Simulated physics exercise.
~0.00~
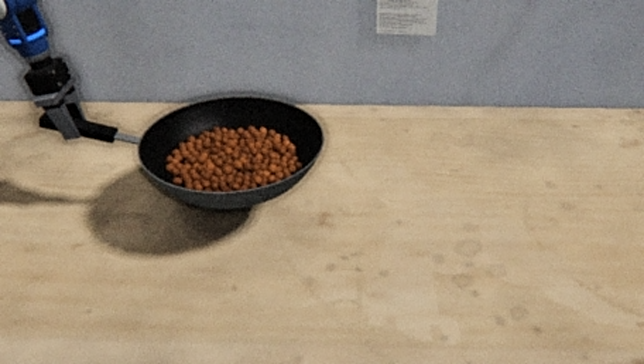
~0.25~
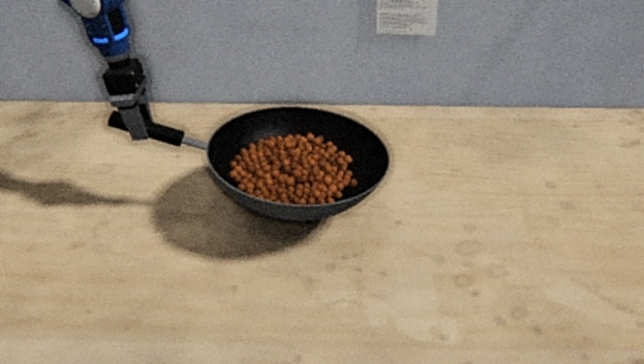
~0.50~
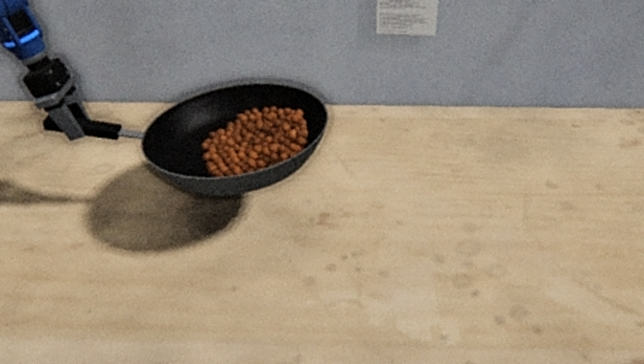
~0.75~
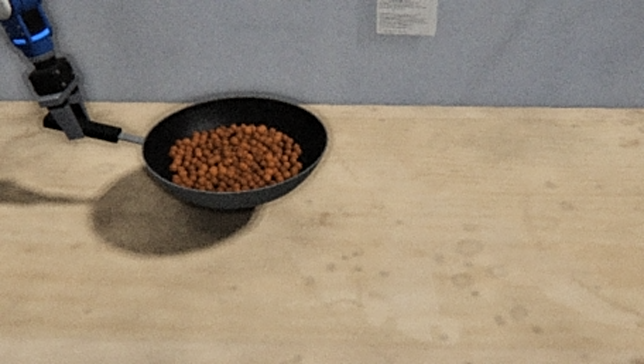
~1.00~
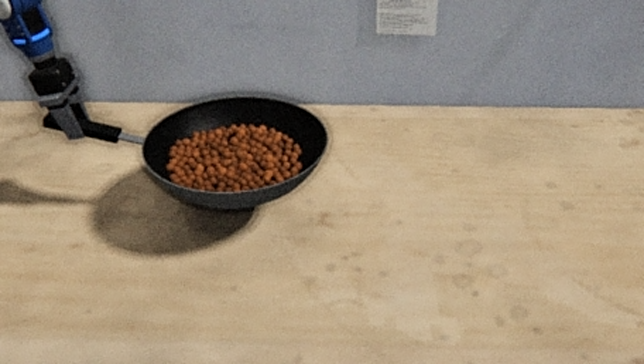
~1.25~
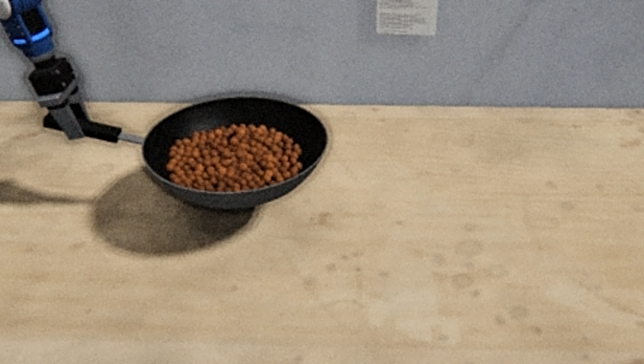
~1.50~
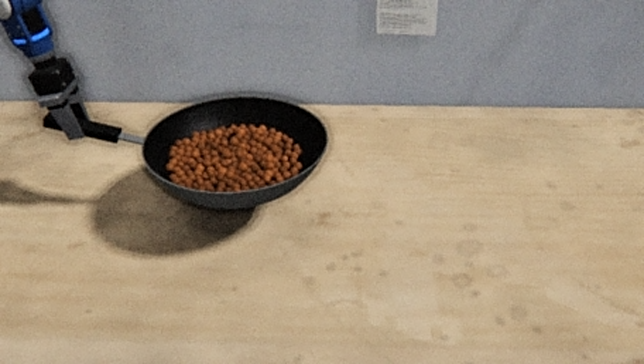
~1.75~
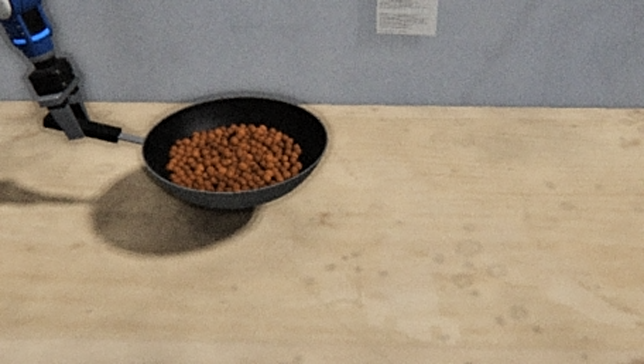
The clip opens on a robotic gripper holding a dark frying pan heaped with reddish-brown hazelnuts above a pale wooden table, with a grey wall behind. The arm first carries the pan a short way to the right, and the nuts stay gathered inside. It then draws the pan back to the left and tips it slightly back toward the arm, with the load bunched on the right side of the pan. Next the pan settles level and the nuts spread back across its base. Finally everything holds still, with the hazelnuts in the pan and none on the table.
